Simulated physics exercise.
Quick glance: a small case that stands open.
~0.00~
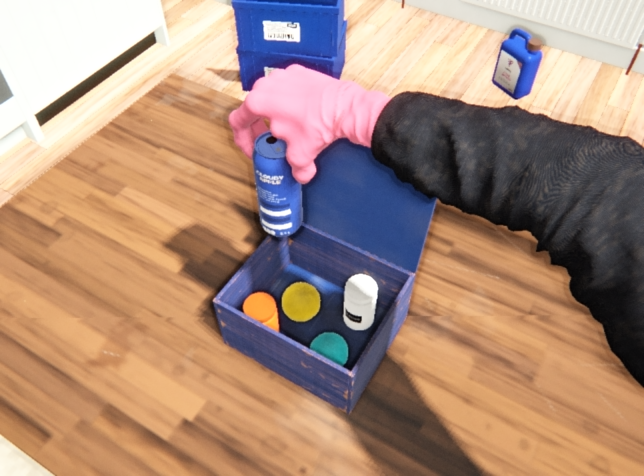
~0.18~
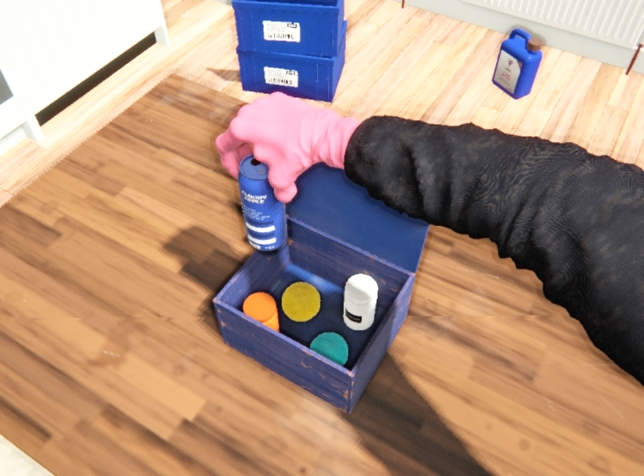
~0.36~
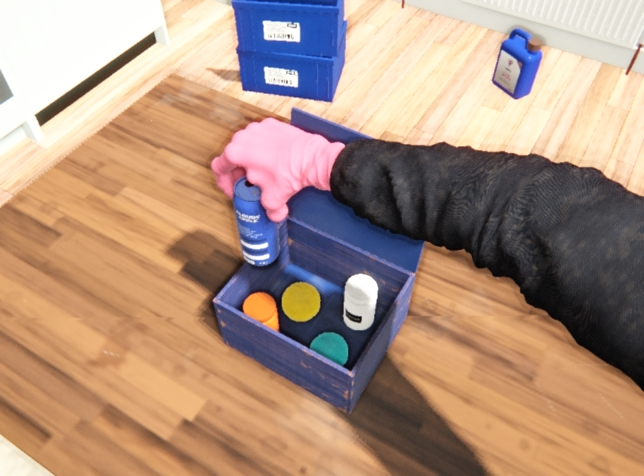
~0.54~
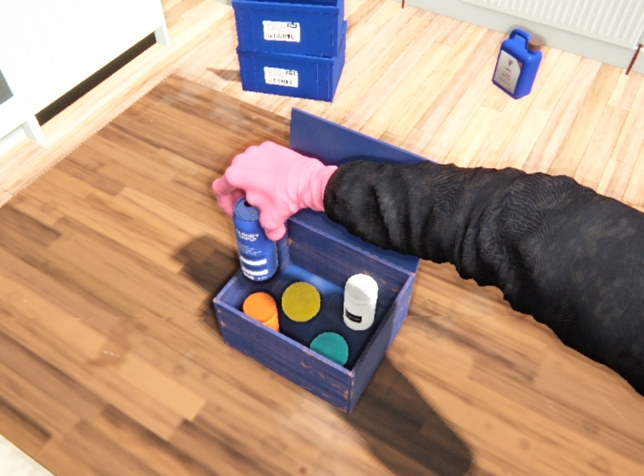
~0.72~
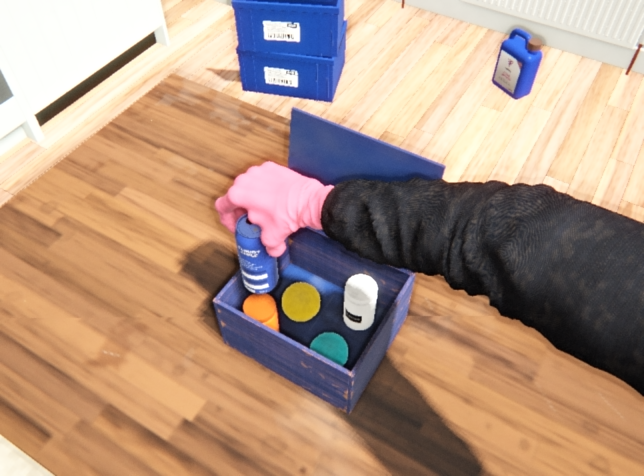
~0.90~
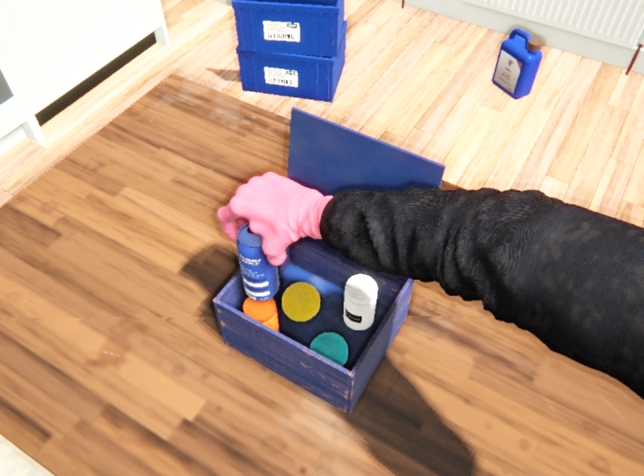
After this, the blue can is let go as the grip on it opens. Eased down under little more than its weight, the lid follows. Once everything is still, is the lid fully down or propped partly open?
It is propped partly open.
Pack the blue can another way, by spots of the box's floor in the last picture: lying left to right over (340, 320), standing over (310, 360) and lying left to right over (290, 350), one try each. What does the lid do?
So: First go, the lid gets all the way down; second go, it gets all the way down; third go, it can't get down.
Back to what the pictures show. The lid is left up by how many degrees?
Around 65 degrees.
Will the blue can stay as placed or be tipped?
The blue can tips.
After 1.60 s, blue can turned 66° from how it was put near (288, 260); orange shaker turned 7° from how it was put.
After 2.30 s, lid 77° above the rim; blue can turned 65° from how it was put near (289, 260); orange shaker turned 7° from how it was put.
In the end (5.4 s), lid 65° above the rim; toppled in the box, blue can; left askew, orange shaker; the other 3 unmoved. At the end, from the last picture's camera, blue can near (289, 261).
